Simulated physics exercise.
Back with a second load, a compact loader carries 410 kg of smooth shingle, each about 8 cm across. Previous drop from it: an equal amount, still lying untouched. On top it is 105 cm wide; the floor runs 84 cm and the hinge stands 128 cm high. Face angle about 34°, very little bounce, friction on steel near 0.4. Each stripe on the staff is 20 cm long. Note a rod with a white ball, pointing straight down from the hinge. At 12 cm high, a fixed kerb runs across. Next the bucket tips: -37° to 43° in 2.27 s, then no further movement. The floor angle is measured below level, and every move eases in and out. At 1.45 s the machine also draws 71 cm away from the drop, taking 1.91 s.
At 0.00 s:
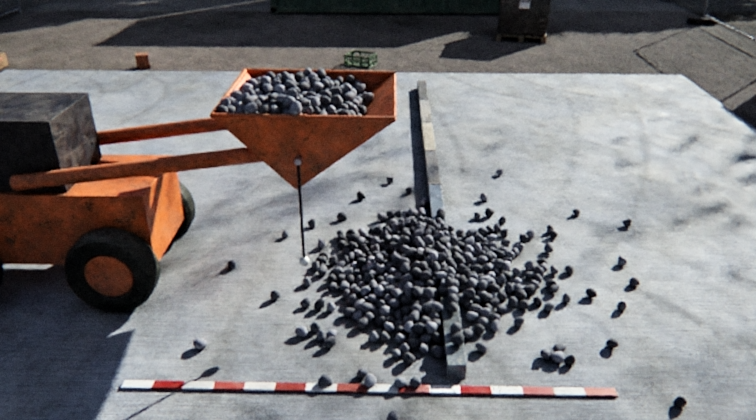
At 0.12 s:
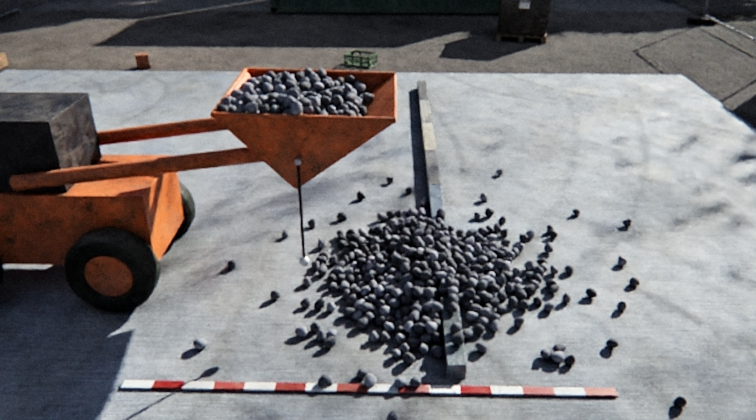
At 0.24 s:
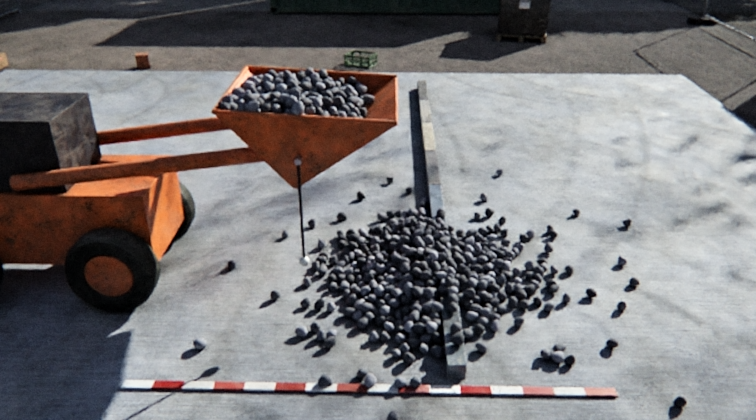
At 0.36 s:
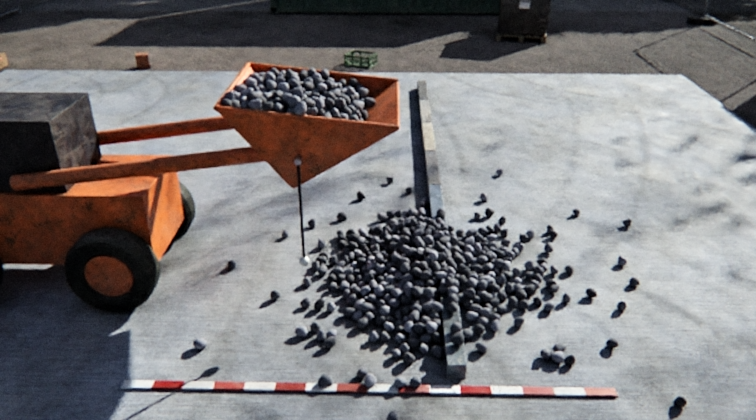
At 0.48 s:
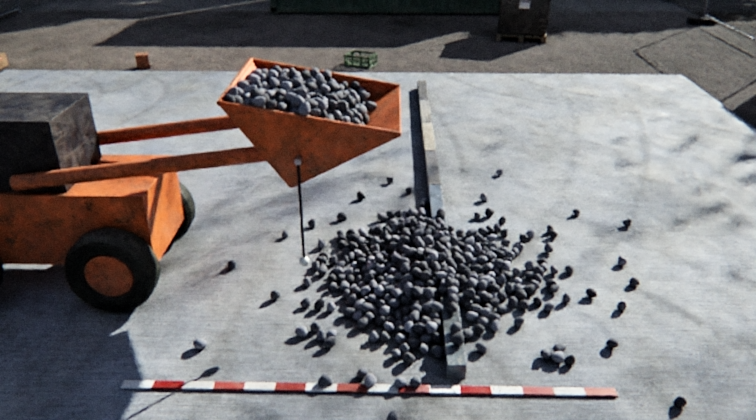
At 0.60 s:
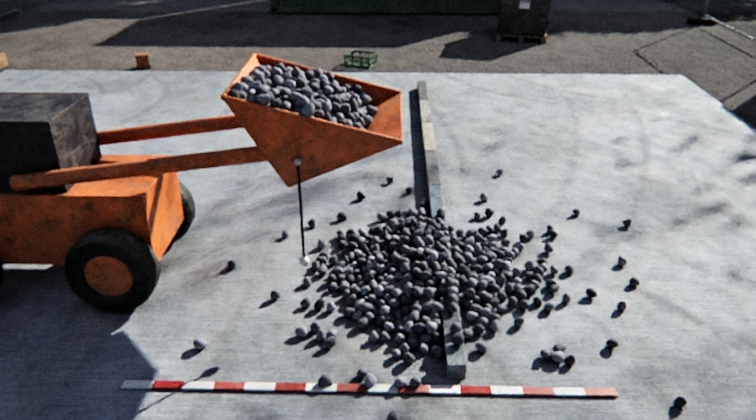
An orange loader's bucket, full of smooth dark stones, tilted slowly forward, its right lip dipping slightly while the load shifted a little; below, the scattered heap across the kerb lay still.
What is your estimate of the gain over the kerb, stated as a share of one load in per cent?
My estimate is 21 per cent of one load.
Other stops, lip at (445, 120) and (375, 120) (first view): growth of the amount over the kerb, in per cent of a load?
I'd expect near 60 per cent first and near 10 per cent next.
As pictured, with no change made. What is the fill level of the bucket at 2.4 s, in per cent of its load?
About 0 percent.
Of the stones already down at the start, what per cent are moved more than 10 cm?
Close to 20 per cent.
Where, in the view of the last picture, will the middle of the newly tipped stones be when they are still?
Their centre rests close to (393, 259).
After 1.7 s the floor is at 30°; in per cent of one load, 72 in the bucket, 103 on this side of the kerb, 25 over the kerb; the foremost stones are at (618, 282).
After 2.4 s the floor is at 43°; in per cent of one load, 0 in the bucket, 155 on this side of the kerb, 45 over the kerb; the foremost stones are at (619, 280).
After 3.8 s the floor is at 43°; in per cent of one load, 0 in the bucket, 153 on this side of the kerb, 47 over the kerb; the foremost stones are at (629, 281).
After 6.4 s the floor is at 43°; in per cent of one load, 0 in the bucket, 153 on this side of the kerb, 47 over the kerb; the foremost stones are at (629, 281). Net gain over the kerb, 21.
